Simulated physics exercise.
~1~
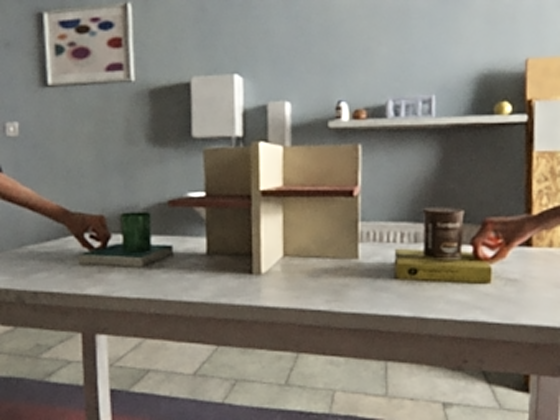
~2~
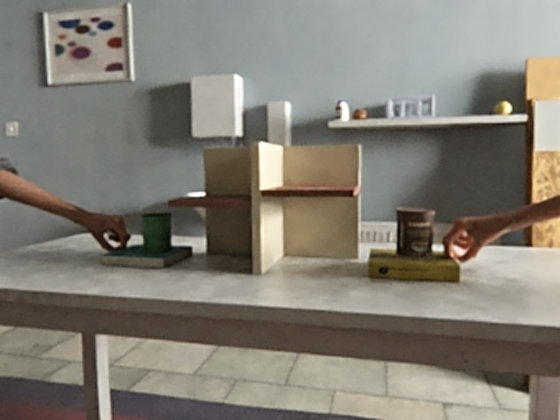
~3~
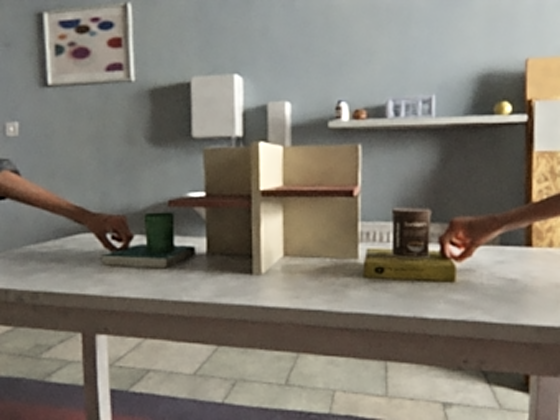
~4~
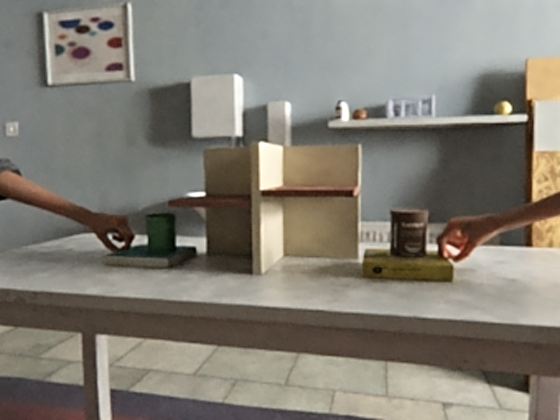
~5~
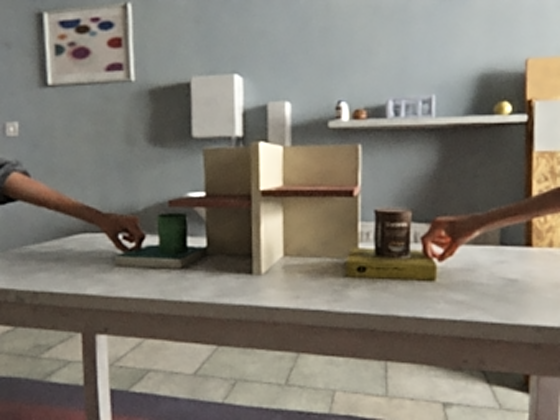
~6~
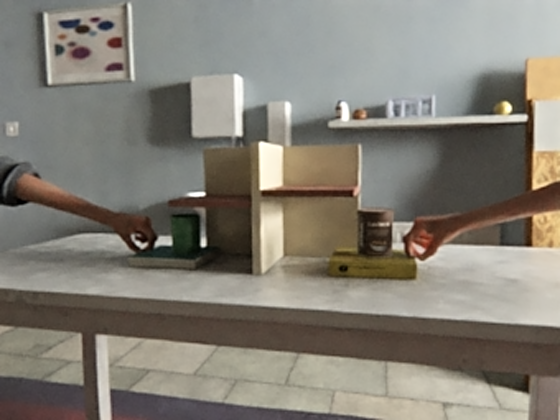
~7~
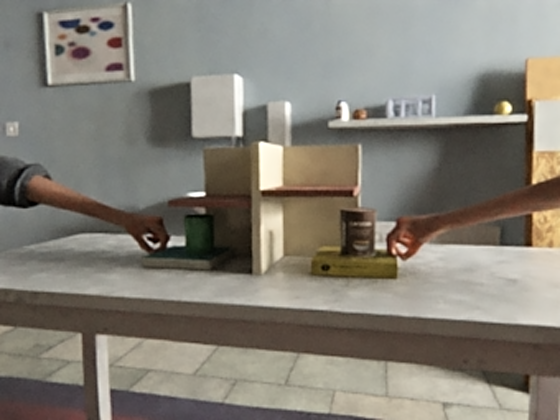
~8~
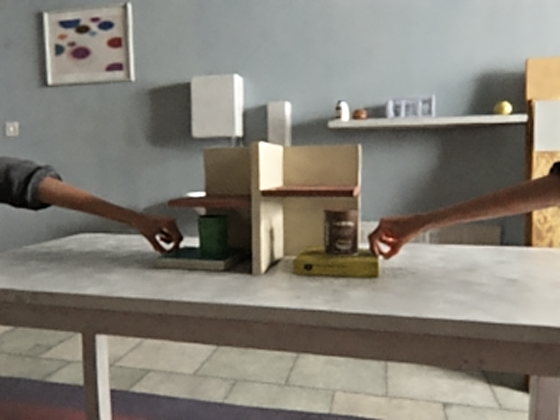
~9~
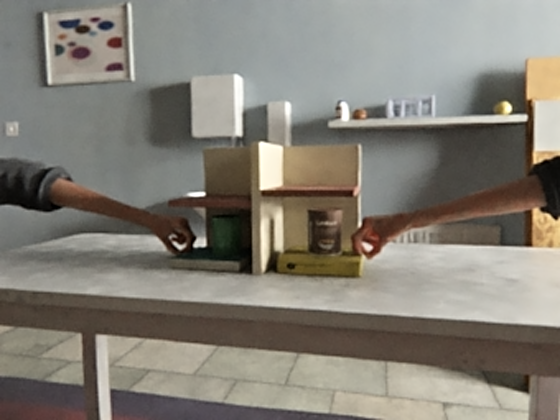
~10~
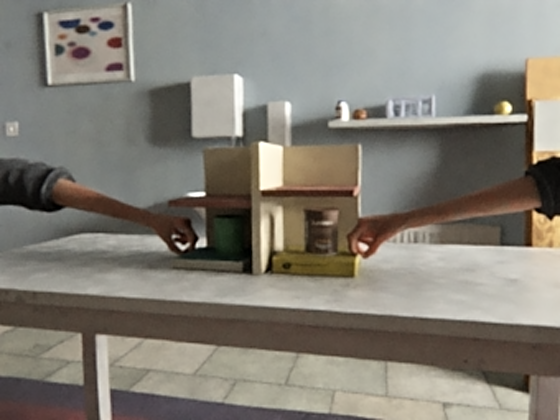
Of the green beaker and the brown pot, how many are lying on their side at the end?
None of them are lying on their side; the green beaker and the brown pot both still stand upright.
